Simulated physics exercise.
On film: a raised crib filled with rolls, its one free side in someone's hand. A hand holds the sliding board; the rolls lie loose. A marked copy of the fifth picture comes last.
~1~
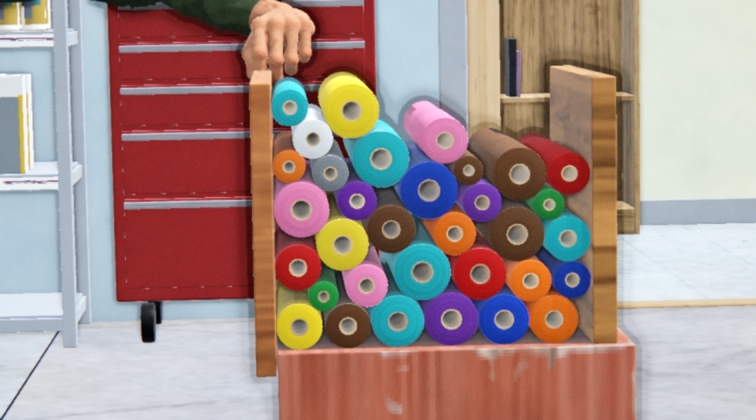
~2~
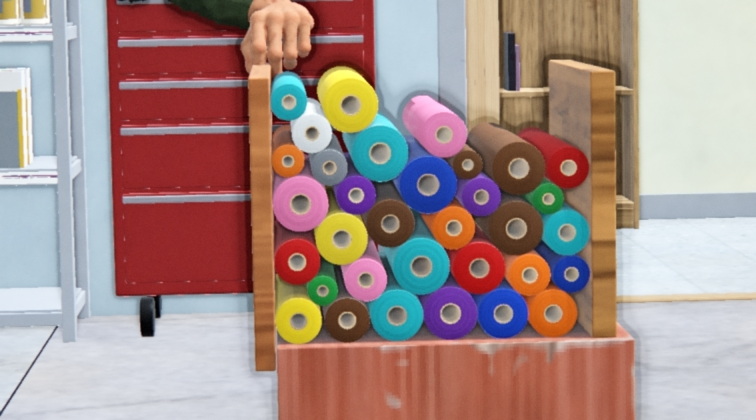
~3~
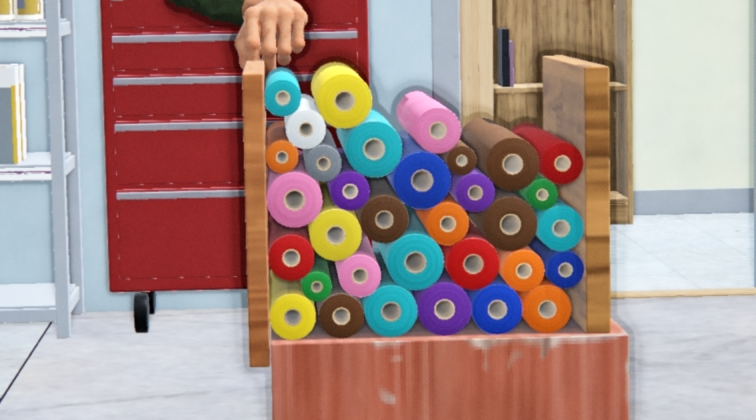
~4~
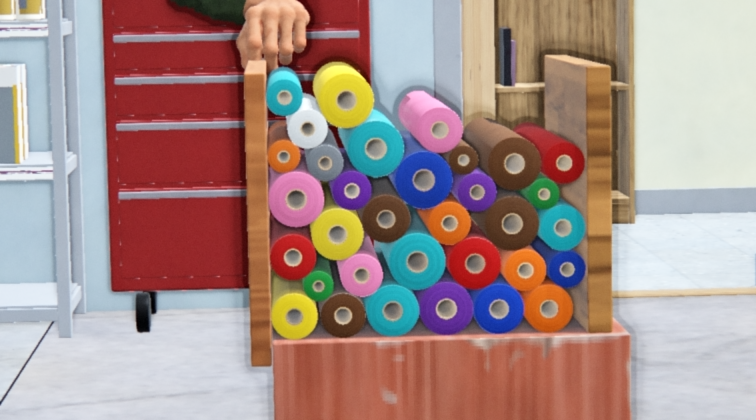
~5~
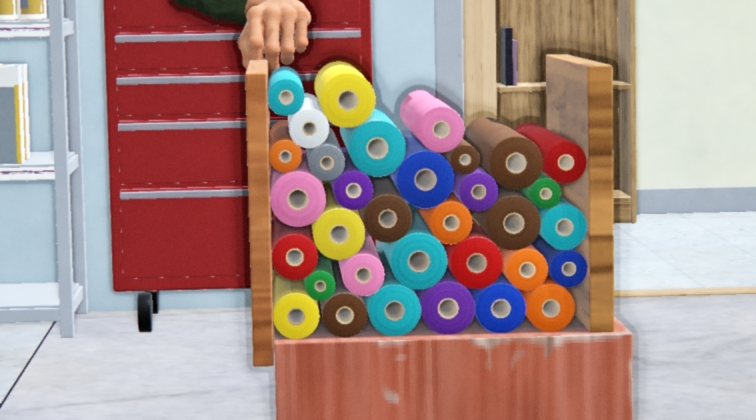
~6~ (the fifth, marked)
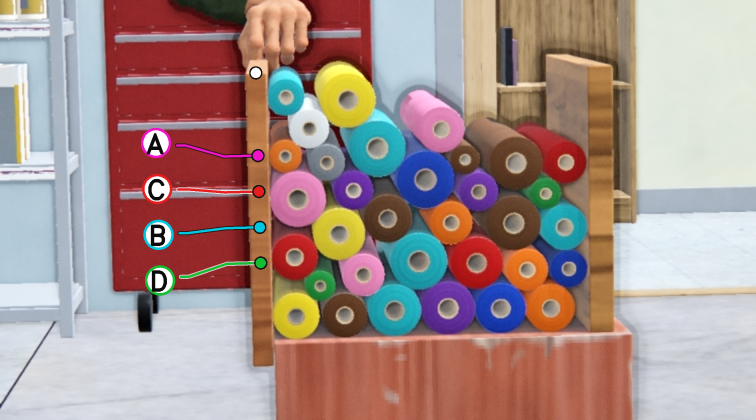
Nothing in the stack visibly moves; only the whole view shifts very slightly, as if the camera wavers a little. It faces a workshop-like room straight on, with a red drawer cabinet behind at left and wooden shelves at right. Yellow, turquoise, pink, brown, blue and other rolls lie between two wooden boards on a reddish block, while a hand stays on the left board's top.
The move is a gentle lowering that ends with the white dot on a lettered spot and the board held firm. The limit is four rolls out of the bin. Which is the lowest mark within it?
No lower than B.
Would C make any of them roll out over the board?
At C: Yes.
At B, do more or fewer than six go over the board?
Fewer than six.
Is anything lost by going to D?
Yes, at D.
On the copy, A at (258, 155); B at (260, 227); C at (259, 192); D at (261, 263); the white dot at (256, 73).
On B. First, top of the board (268, 143).
Then, top of the board (270, 223).
Finally, top of the board (270, 226), four out over the board.
By contrast, A none out over the board; C one out over the board; D more than four out over the board.
